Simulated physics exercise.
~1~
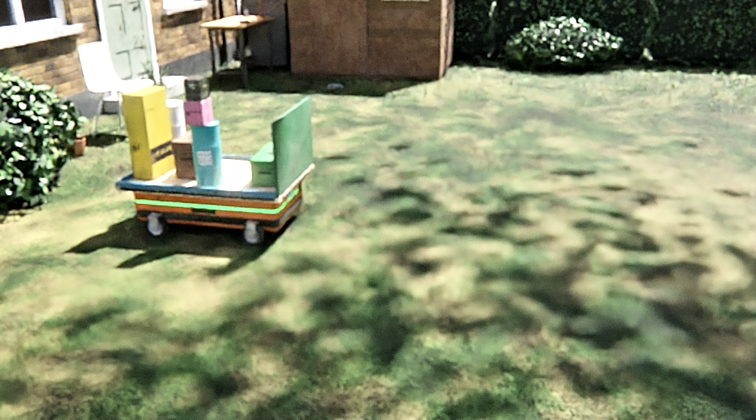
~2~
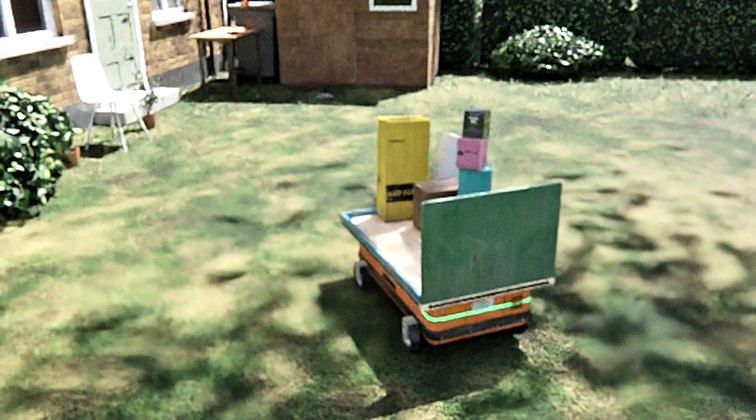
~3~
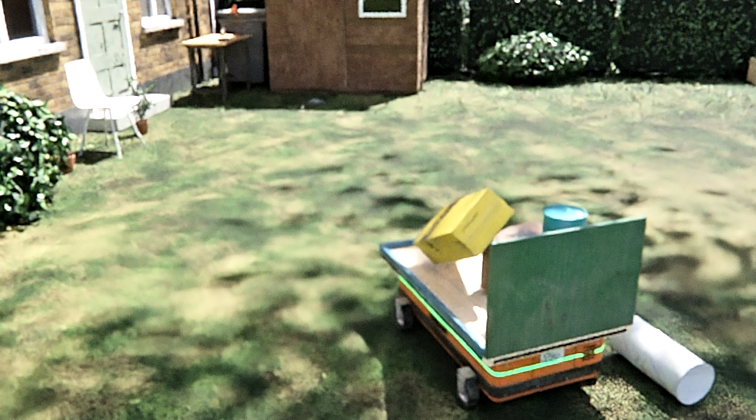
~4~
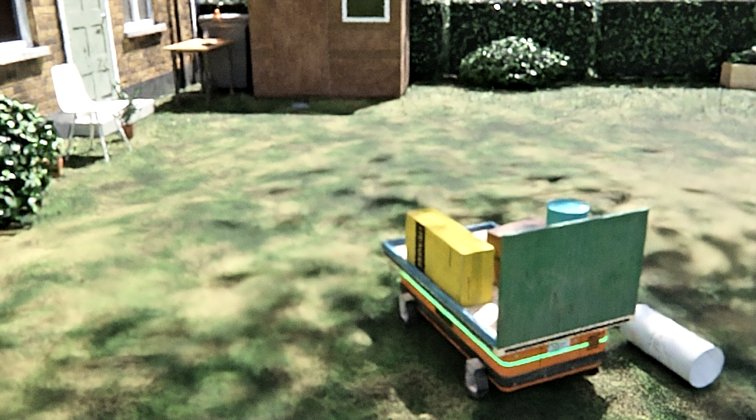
In the video, a cart loaded with boxes and canisters rolls across a lawn, turning as it moves right, and a white canister falls onto the grass. The yellow box topples onto the deck, and the cart ends at rest with the canister lying beside it.
